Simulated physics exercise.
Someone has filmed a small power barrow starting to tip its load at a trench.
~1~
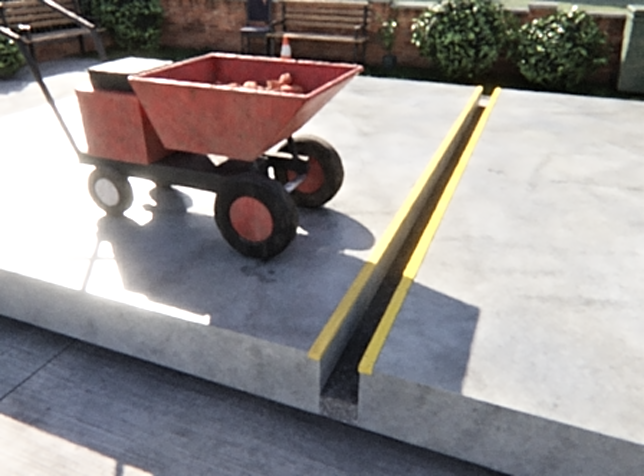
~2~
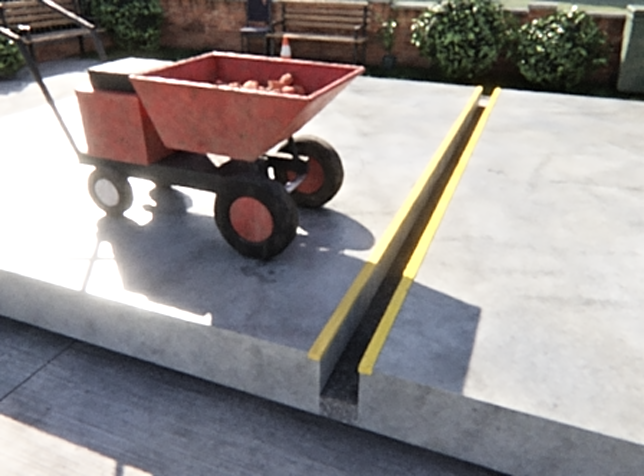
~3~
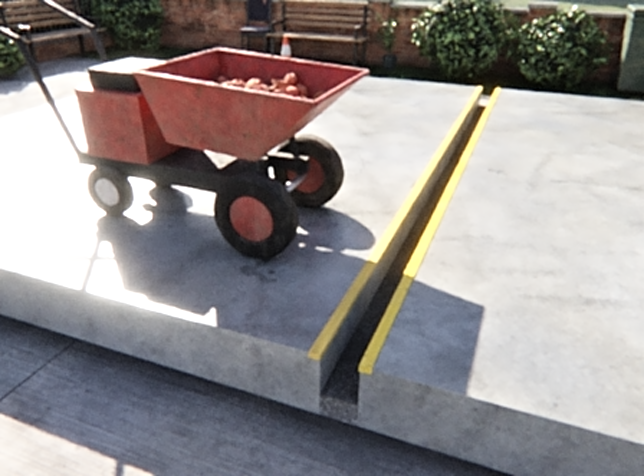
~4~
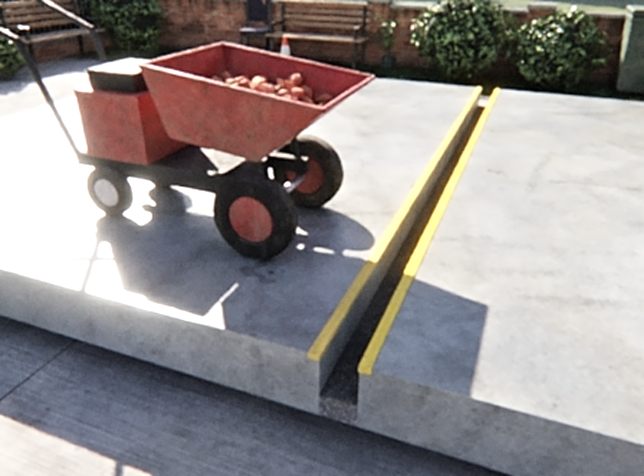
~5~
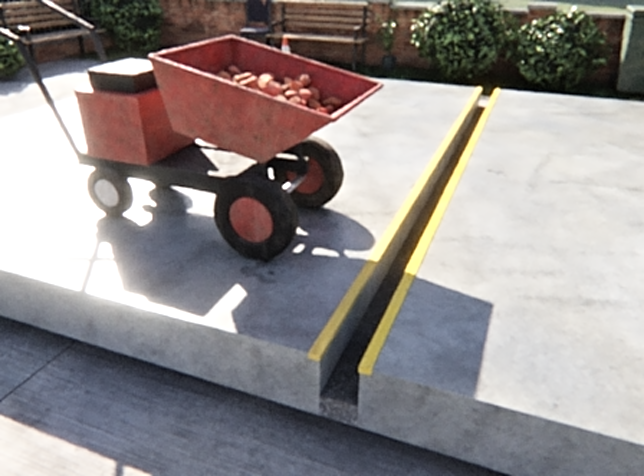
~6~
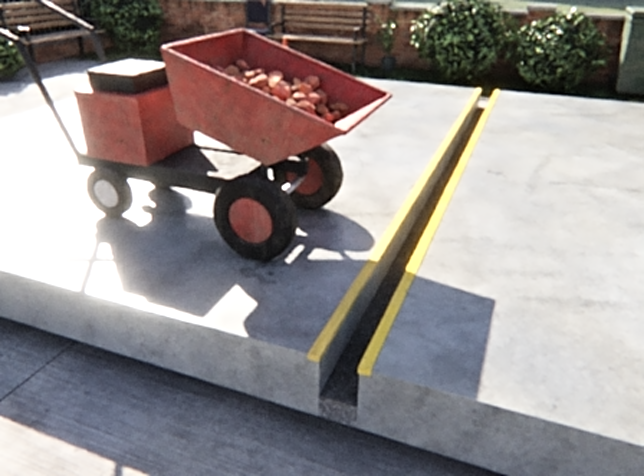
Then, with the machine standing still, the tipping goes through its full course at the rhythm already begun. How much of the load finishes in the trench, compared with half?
Less than half of it.
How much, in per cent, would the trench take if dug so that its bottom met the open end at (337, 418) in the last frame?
Something close to 20 per cent.
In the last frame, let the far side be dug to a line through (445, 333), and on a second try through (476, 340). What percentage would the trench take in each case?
Roughly 90 % and 100 %.
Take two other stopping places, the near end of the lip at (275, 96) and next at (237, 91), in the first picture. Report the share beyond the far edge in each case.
That works out to 20 per cent for the first position and 0 per cent for the second.
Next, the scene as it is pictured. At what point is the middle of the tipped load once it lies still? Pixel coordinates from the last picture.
Roughly at (443, 253), give or take.
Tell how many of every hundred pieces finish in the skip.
It comes out at some 35 in a hundred.
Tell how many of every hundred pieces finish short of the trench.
0 per cent.
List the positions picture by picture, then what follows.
In the first picture, lip of the skip at (307, 99), level; top of the load at (240, 100), lumps of rubble; first edge of the trench at (343, 307); far edge at (389, 318), the trench under half as wide as the skip, and about as deep as wide.
In the second picture, lip of the skip at (309, 101), level; top of the load at (241, 99).
In the third picture, lip of the skip at (315, 104), tipped barely; top of the load at (245, 97).
In the fourth picture, lip of the skip at (322, 111), tipped a little; top of the load at (242, 88).
In the fifth picture, lip of the skip at (333, 120), tipped a little; top of the load at (238, 82).
In the sixth picture, lip of the skip at (344, 133), tipped clearly; top of the load at (237, 87); first edge of the trench at (343, 308); far edge at (388, 319).
Soon after the last picture, skip tipped steeply; all in the skip.
A little later, skip tipped right over; about two thirds in the skip; a small part in or heaped over the trench; about a quarter beyond it.
Later still, skip tipped right over; about a third in the skip; about a quarter in or heaped over the trench; about half beyond it.
At rest, skip tipped right over; about a third in the skip; about a quarter in or heaped over the trench; about half beyond it.
